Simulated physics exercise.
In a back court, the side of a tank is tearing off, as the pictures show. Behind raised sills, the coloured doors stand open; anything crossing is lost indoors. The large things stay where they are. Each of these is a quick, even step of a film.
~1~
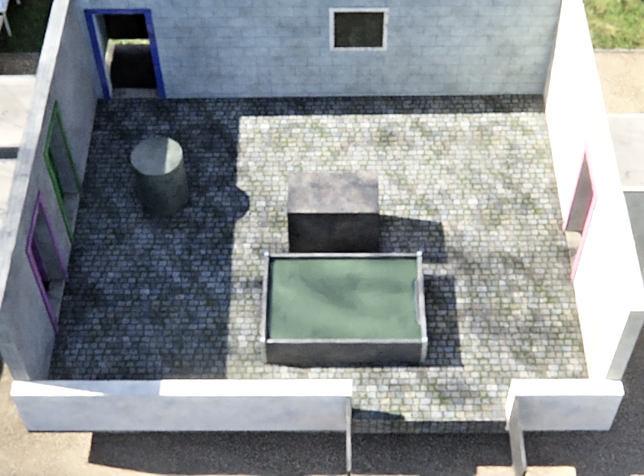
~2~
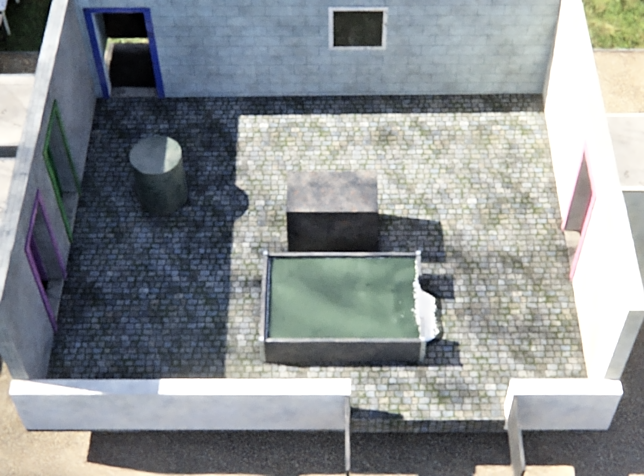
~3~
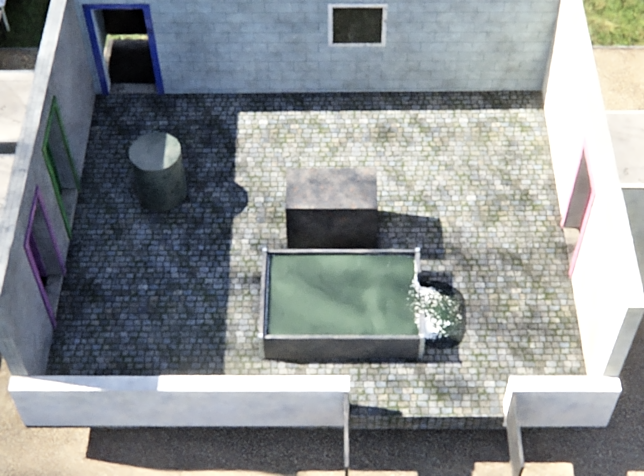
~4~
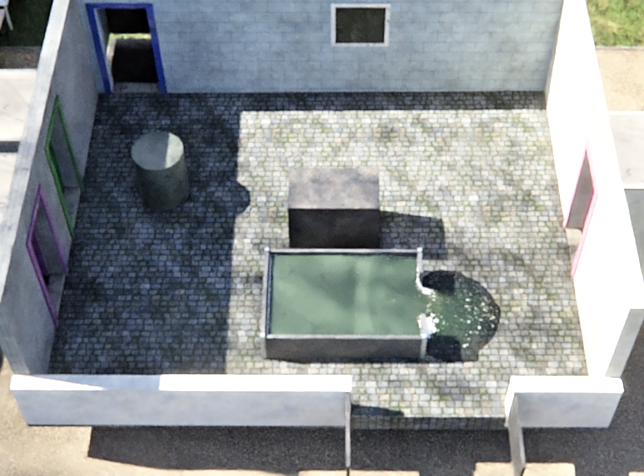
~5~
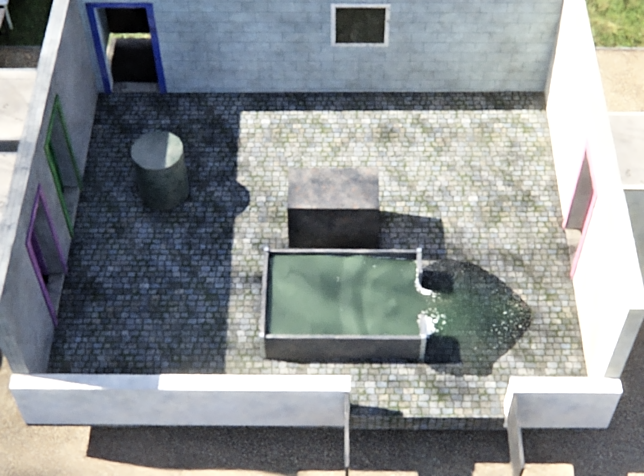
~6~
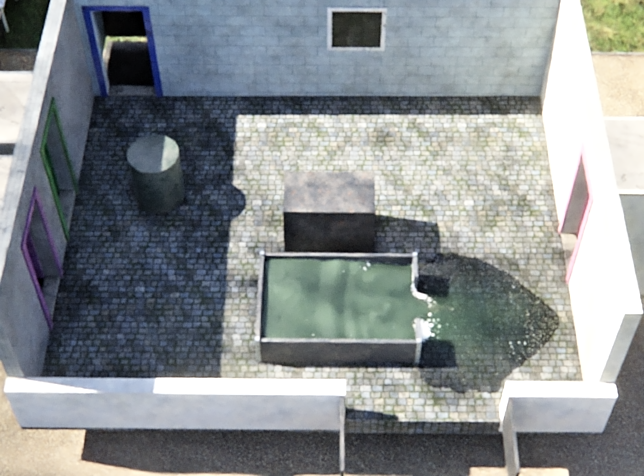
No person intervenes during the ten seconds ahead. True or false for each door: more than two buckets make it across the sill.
Pink door: True; blue door: False; green door: False; purple door: False.
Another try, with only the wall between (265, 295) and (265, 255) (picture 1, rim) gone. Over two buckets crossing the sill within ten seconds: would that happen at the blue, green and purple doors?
Blue door exceeds the limit, green door stays within the limit, purple door exceeds the limit.
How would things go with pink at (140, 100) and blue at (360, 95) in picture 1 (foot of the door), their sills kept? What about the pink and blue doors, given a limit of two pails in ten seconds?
Note: Pink door does not reach the limit, blue door does not reach the limit.
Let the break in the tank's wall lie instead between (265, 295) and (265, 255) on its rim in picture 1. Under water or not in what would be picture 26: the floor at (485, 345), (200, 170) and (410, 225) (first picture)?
Unwetted, submerged, unwetted.
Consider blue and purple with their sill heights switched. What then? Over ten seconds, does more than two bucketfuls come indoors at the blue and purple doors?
Pretty sure the blue door remains short while the purple door remains short.
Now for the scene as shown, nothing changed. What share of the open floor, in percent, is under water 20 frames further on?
Around 20 percent of it.
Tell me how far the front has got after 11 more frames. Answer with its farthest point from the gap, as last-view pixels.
The flood front should get to about (551, 200).
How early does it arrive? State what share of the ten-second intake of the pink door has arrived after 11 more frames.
Roughly 15 %.
A moment on, water covers 15 % of the floor; the pink door wet at the sill, nothing in, the blue door not reached, the green door not reached, the purple door not reached.
Next, water covers 15 % of the floor; the pink door over two buckets in, the blue door not reached, the green door not reached, the purple door not reached.
Then, water covers 20 % of the floor; the pink door over two buckets in, the blue door not reached, the green door not reached, the purple door not reached.
Later, water covers 40 % of the floor; the pink door far over two buckets in, the blue door not reached, the green door not reached, the purple door not reached.
In the end, water covers 65 % of the floor; the pink door far over two buckets in, the blue door not reached, the green door not reached, the purple door not reached.
